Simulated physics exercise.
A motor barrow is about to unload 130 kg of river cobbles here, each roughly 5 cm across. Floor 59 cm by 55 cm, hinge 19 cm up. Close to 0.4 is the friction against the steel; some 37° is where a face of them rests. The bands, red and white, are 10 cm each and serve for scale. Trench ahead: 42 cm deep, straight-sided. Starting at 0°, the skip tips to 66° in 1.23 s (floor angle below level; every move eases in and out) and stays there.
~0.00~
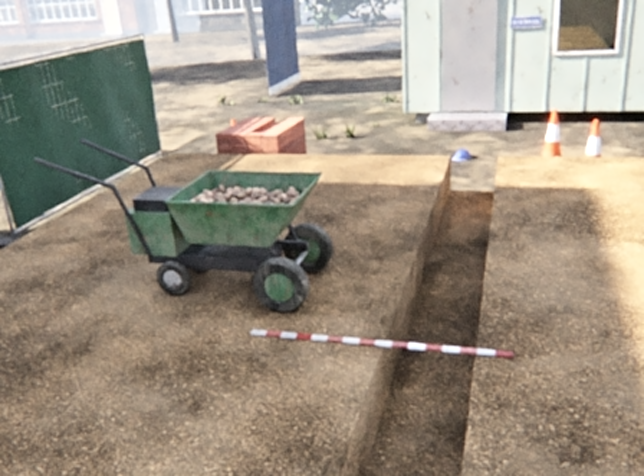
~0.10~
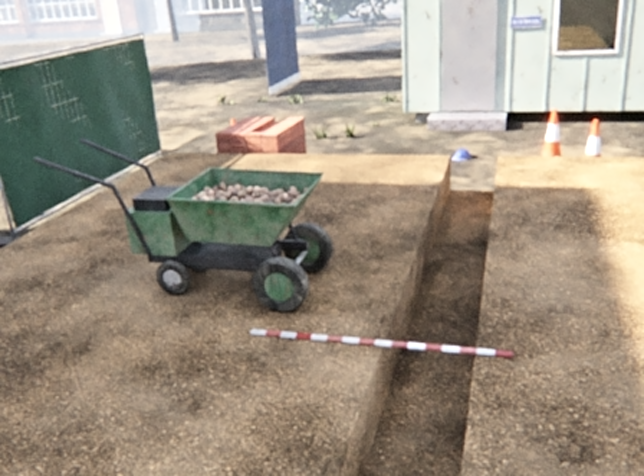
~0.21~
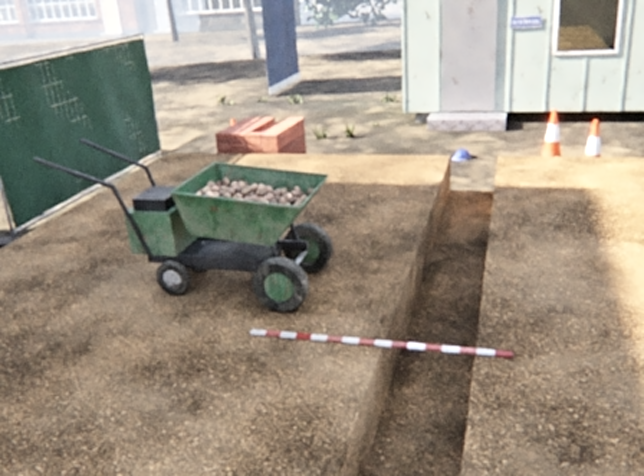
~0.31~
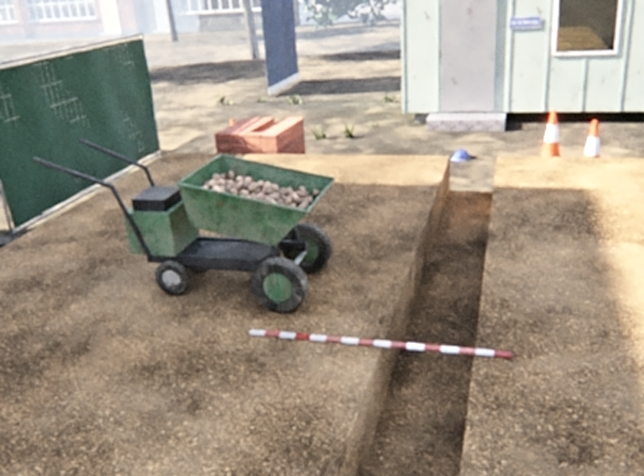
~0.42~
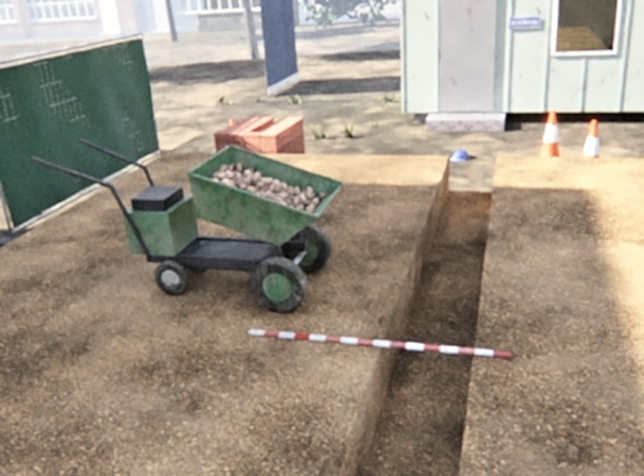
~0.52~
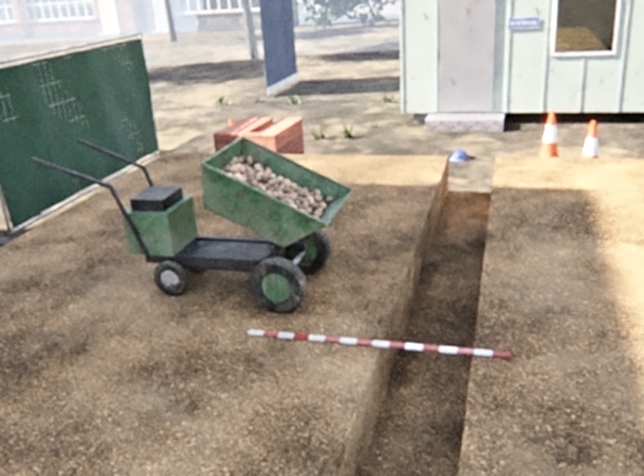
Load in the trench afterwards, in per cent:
70 %.
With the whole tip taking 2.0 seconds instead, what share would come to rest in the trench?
About 65 percent, I'd say.
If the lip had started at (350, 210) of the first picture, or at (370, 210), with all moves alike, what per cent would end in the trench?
The first gives about 75 percent and the second about 50 percent.
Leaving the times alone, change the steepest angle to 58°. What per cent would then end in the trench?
Then about 35 per cent.
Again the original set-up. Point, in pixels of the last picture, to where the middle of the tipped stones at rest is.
Resting centre: About (431, 345).
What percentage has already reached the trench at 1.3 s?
By that point it's something like 15 in a hundred.
After 0.9 s the floor is at 56°; 100 % in the skip; the foremost stones are at (352, 243).
After 1.3 s the floor is at 66°; 75 % in the skip, 8 % short of the trench, 17 % in the trench; the foremost stones are at (436, 335).
After 1.7 s the floor is at 66°; 45 % in the skip, 9 % short of the trench, 46 % in the trench; the foremost stones are at (473, 354).
After 3.6 s the floor is at 66°; 15 % in the skip, 15 % short of the trench, 70 % in the trench; the foremost stones are at (472, 361).
